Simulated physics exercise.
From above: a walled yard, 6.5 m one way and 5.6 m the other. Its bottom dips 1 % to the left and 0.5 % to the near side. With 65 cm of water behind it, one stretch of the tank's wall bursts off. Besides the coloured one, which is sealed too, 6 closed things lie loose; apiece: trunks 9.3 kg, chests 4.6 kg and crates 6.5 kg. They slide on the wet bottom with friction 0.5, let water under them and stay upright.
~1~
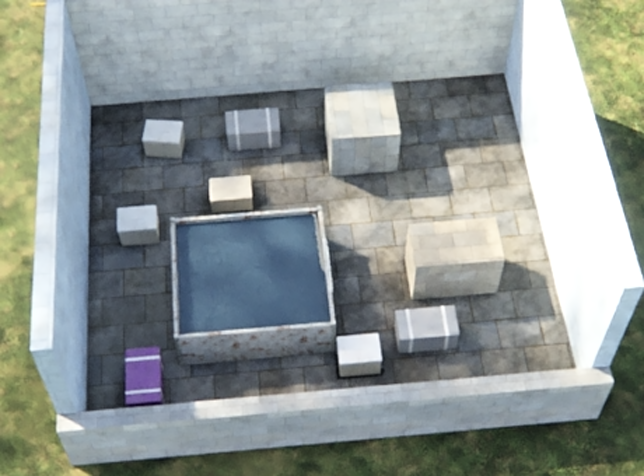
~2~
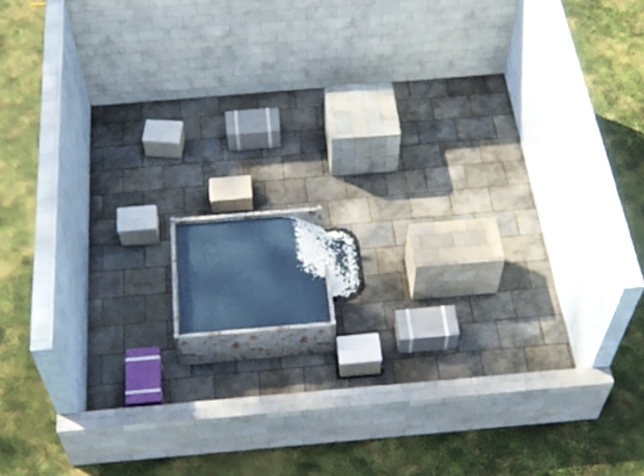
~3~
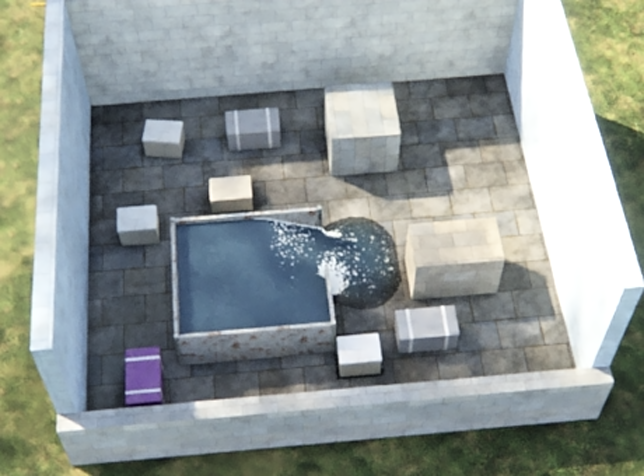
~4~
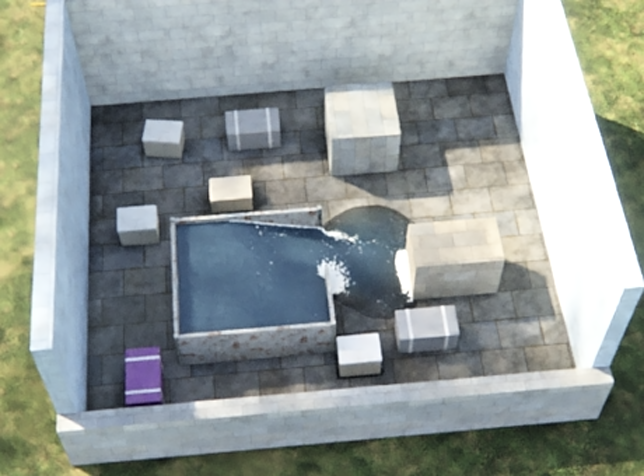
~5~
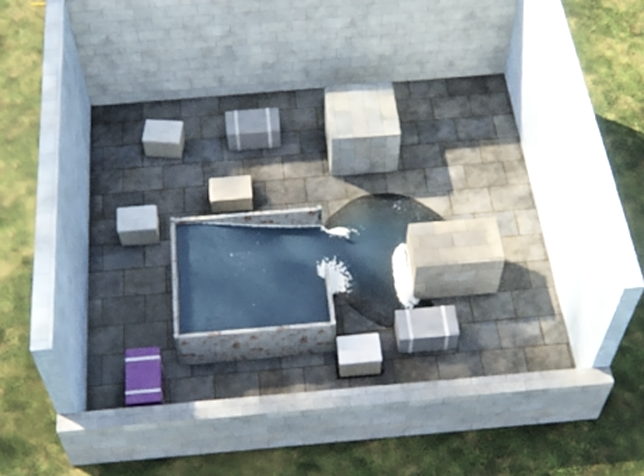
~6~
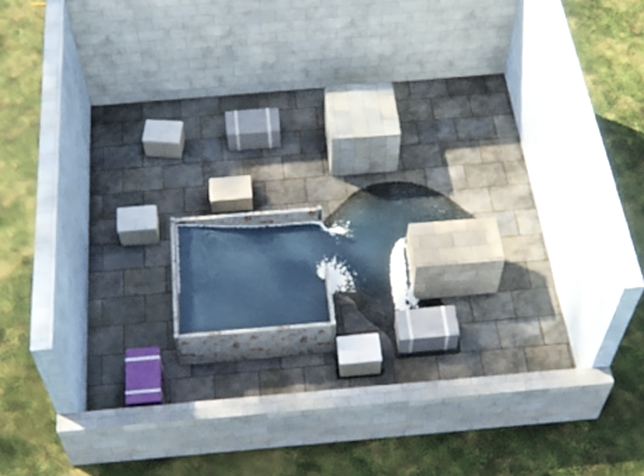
In a walled stone yard, the right side of a water tank burst open and water poured out, spreading across the paving and foaming against a large pale block, while the scattered boxes stayed put.
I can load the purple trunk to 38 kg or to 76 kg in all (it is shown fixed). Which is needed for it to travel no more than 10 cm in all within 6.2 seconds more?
For it, the lower weight is enough.
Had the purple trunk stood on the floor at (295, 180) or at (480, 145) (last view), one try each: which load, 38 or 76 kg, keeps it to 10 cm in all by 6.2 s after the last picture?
In that order: Either load holds; neither holds.
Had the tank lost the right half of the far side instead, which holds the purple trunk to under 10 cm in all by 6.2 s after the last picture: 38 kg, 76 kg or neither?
Then only the higher weight holds it.
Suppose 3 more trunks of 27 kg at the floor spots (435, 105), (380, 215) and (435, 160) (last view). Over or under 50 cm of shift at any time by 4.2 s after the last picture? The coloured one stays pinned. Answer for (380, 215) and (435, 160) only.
In that order: Past it, over.
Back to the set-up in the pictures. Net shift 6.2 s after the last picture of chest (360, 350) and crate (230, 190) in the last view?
In turn: 250 cm, 0 cm.
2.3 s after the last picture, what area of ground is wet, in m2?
Roughly 21 m2.
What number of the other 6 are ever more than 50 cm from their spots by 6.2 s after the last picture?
I count 4.
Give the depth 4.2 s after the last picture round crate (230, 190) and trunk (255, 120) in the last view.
About 1 and 3 cm.
Then, 0.6 s after the last picture the purple trunk would be 0 cm from its start with 38 kg and 0 cm from its start with 76 kg; 0 cm of water round it then.
Then, 2.3 s after the last picture the purple trunk would be 0 cm from its start with 38 kg and 0 cm from its start with 76 kg; 0 cm of water round it then.
Then, 4.2 s after the last picture the purple trunk would be 0 cm from its start with 38 kg and 0 cm from its start with 76 kg; 5 cm of water round it then.
Then, 6.2 s after the last picture the purple trunk would be 0 cm from its start with 38 kg and 0 cm from its start with 76 kg; 5 cm of water round it then.
